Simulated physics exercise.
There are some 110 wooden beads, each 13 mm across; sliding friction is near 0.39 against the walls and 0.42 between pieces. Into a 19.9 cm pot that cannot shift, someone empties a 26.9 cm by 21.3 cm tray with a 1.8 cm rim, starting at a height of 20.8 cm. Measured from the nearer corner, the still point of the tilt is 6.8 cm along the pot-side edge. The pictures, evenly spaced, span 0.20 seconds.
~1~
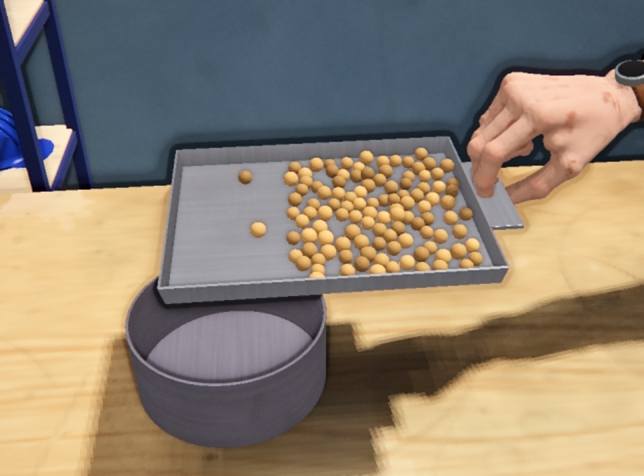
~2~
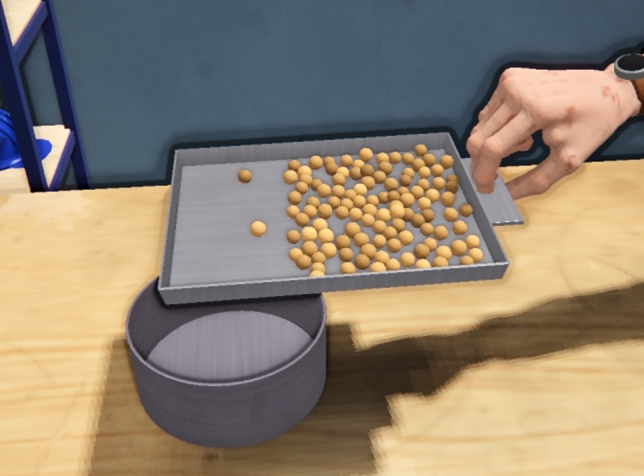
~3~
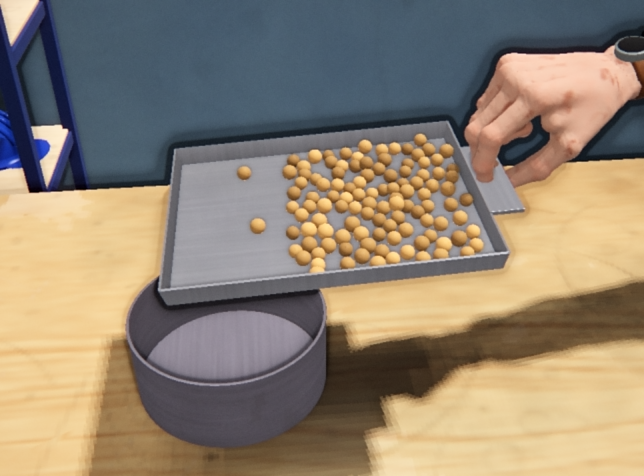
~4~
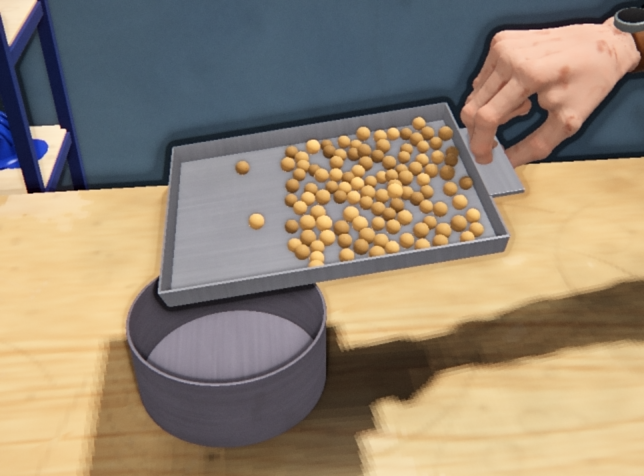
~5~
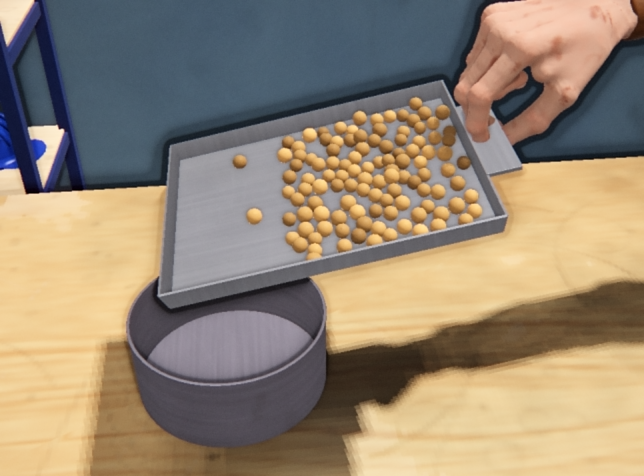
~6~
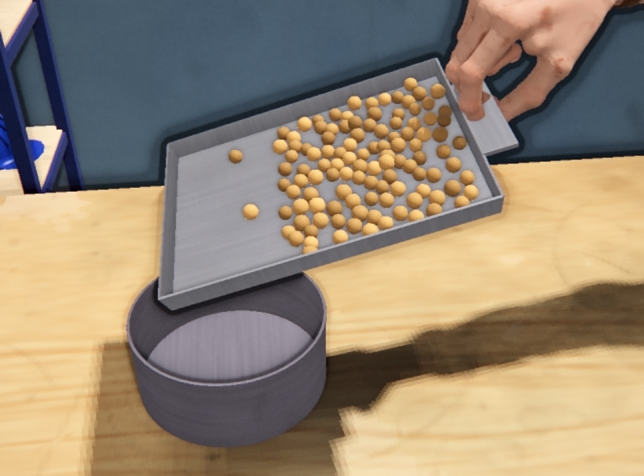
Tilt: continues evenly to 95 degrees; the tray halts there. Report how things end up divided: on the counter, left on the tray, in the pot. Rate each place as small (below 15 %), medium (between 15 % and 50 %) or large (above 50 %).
Counter - large; left on the tray - small; pot - small.
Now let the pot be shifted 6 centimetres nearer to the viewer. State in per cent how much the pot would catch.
Close to 35 per cent, then.
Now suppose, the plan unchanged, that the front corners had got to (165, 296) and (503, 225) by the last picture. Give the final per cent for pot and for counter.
Final per cent - pot 0, counter 100.
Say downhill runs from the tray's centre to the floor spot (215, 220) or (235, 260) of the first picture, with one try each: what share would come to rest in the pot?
Around 25 % for the first direction, around 0 % for the second.
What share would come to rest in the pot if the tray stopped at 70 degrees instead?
In that case some 0 per cent.
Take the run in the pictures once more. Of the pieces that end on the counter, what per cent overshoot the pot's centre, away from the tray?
100 %.
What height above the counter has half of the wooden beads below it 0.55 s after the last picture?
Roughly 22 centimetres, give or take.
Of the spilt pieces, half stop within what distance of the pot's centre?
Roughly 24 centimetres.
Then, 0.33 s after the last picture, tilt 55 degrees; the tray holds 100 %, the pot 0 %.
Then, 0.55 s after the last picture, tilt 81 degrees; the tray holds 60 %, the pot 0 %.
Then, 0.88 s after the last picture, tilt 95 degrees; the tray holds 5 %, the pot 0 %.
In the end, counter 100 %, tray 0 %, pot 0 %.
